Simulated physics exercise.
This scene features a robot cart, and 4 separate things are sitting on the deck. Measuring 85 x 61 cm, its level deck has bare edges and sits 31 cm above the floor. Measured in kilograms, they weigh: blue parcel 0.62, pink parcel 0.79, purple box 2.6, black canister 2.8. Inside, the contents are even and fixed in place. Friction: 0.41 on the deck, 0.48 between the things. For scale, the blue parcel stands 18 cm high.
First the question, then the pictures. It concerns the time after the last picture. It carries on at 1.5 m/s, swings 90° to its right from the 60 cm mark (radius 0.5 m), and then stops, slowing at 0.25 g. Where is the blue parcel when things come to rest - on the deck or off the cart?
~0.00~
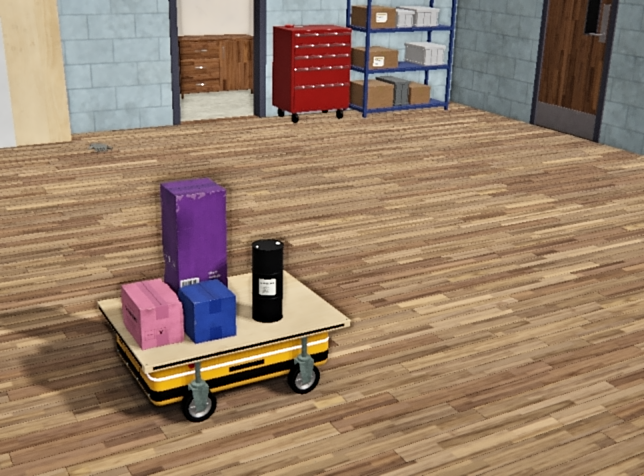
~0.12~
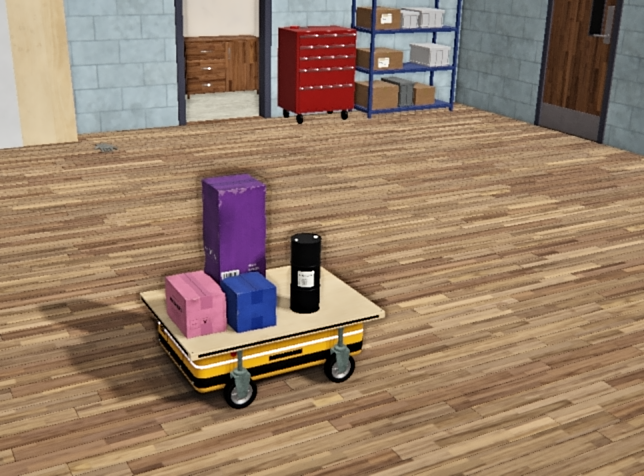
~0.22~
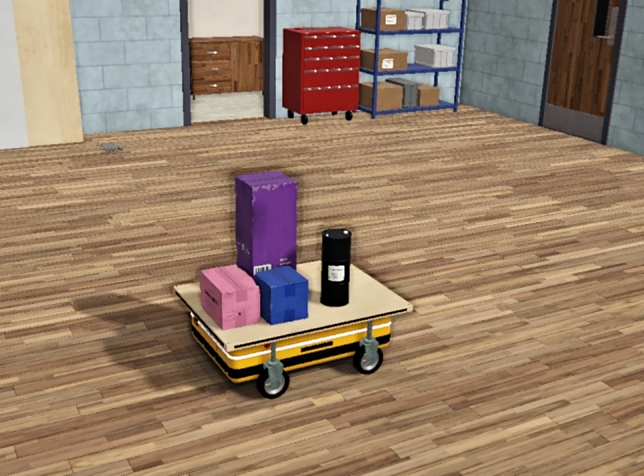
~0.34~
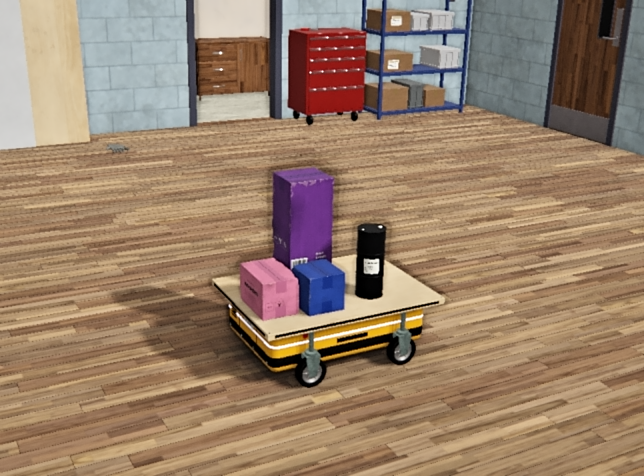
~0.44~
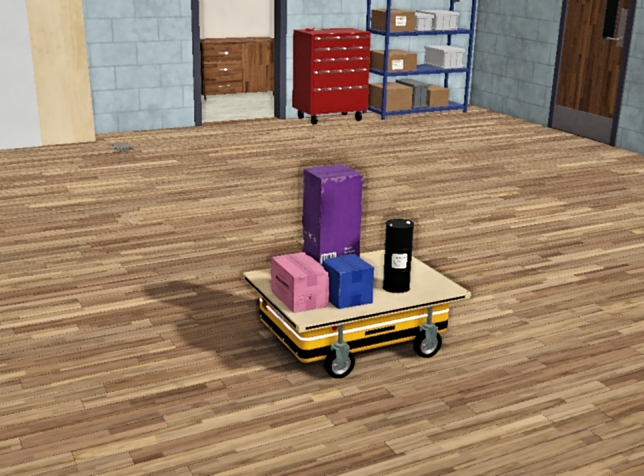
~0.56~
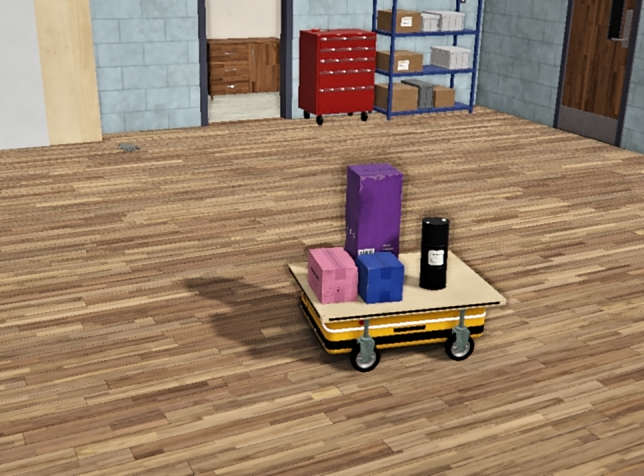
The blue parcel comes to rest on the deck.
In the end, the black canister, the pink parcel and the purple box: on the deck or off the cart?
Black canister: Goes out of bounds; pink parcel: Stays in bounds; purple box: Goes out of bounds.
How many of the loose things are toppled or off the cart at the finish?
I get 2.
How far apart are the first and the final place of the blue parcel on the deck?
Some 2 cm.
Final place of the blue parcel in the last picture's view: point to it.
Near (570, 369).
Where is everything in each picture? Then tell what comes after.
In the first frame, cart has run 0 cm; blue parcel (207, 311); pink parcel (152, 313).
In the second frame, cart has run 18 cm; black canister (305, 273); pink parcel (195, 304).
In the third frame, cart has run 33 cm; purple box (266, 234); black canister (336, 268).
In the fourth frame, cart has run 51 cm; pink parcel (269, 288); purple box (302, 229).
In the fifth frame, cart has run 66 cm; black canister (398, 256); pink parcel (299, 282).
In the sixth frame, cart has run 84 cm, turned 11°; blue parcel (379, 278); purple box (372, 221).
After 0.76 s, cart has run 114 cm, turned 45°; blue parcel slid 2 cm near (426, 283); black canister leaning 49°; purple box slid 10 cm.
After 0.96 s, cart has run 144 cm, turned 79°; purple box now off the cart; blue parcel slid 2 cm near (463, 299); black canister on its side.
After 1.26 s, cart has run 187 cm, turned 90°; black canister now off the cart; blue parcel slid 2 cm near (521, 338).
After 1.56 s, cart has run 211 cm, turned 90°; blue parcel slid 2 cm near (563, 365).
At rest (2.2 s), off the cart, purple box and black canister; the other 2 in place, give or take 10 cm. In the last view, blue parcel near (570, 369).
